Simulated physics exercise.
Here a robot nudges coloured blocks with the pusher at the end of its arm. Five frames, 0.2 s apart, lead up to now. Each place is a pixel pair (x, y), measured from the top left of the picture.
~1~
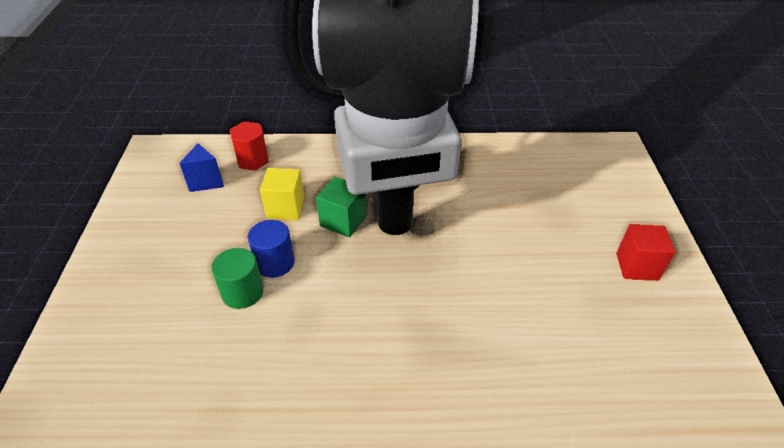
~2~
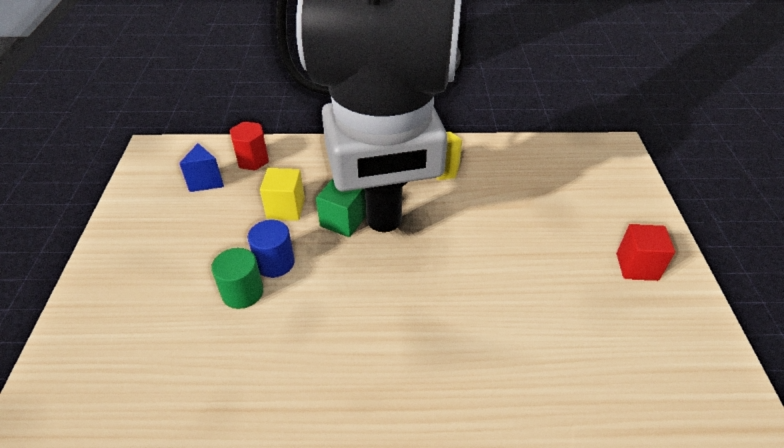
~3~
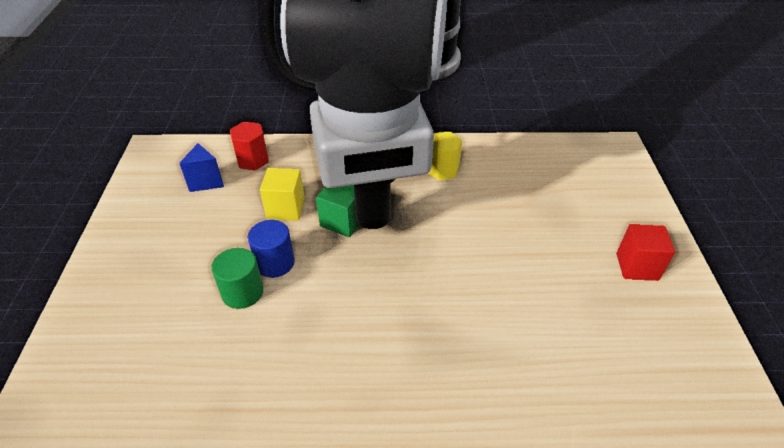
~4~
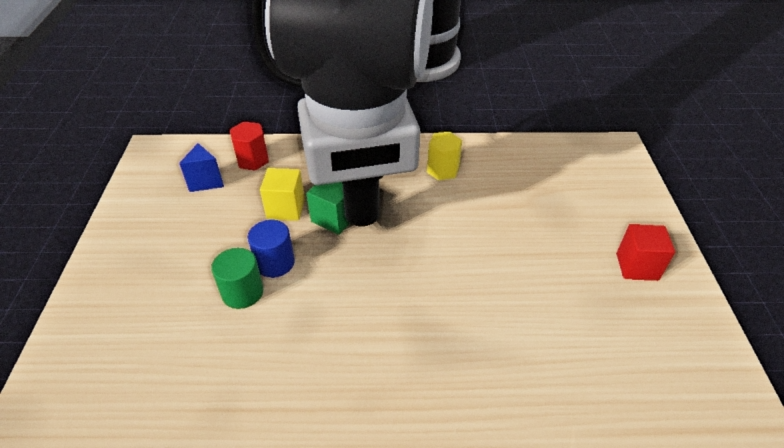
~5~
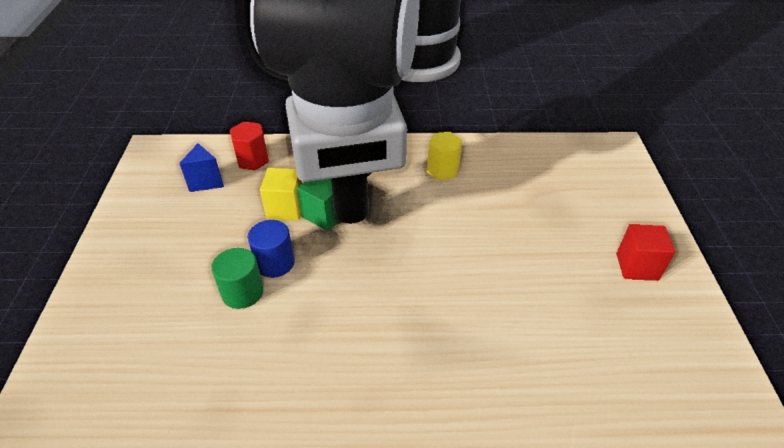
On a pale wooden tabletop, a robot arm moves left, nudging a green block a short way toward a yellow block.
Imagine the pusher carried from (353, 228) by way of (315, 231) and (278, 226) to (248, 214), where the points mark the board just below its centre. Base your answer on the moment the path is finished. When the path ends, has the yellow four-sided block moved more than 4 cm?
Going by the path, yes.
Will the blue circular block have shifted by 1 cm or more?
In short: No.
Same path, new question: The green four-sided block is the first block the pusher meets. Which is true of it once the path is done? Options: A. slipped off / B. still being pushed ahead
Choice B: Still being pushed ahead.
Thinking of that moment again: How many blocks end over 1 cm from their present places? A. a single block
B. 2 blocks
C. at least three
I'll go with C - at least three.
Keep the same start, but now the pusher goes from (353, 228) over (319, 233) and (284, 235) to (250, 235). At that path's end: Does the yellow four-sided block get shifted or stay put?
Moved off its spot.
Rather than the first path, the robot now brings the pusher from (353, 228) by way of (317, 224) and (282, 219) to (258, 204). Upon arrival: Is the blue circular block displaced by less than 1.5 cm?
That would be a yes.
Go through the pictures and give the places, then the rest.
In the first picture, tip of the pusher at (395, 223), middles of tops, blue triangle at (197, 154), red hexagonal block at (246, 131), blue circular block at (268, 233), yellow four-sided block at (280, 179), green four-sided block at (341, 191).
In the second picture, pusher at (384, 220), nothing pushed.
In the third picture, pusher at (373, 218), nothing pushed.
In the fourth picture, pusher at (362, 215), green four-sided block at (332, 188).
In the fifth picture, pusher at (352, 212), blue triangle at (197, 154), red hexagonal block at (246, 131), blue circular block at (268, 233), yellow four-sided block at (280, 179), green four-sided block at (322, 185).
On the path given first. One third of the way, pusher at (312, 215); yellow four-sided block at (258, 172), turned 40° clockwise; green four-sided block at (286, 185).
Two thirds of the way, pusher at (275, 210); yellow four-sided block at (238, 159), turned 60° clockwise; green four-sided block at (255, 177), turned 30° clockwise.
At the end, pusher at (244, 199); blue triangle at (186, 152); red hexagonal block at (246, 123), turned 25° clockwise; blue circular block unmoved; yellow four-sided block at (222, 144), turned 75° clockwise; green four-sided block at (229, 164), turned 40° clockwise.
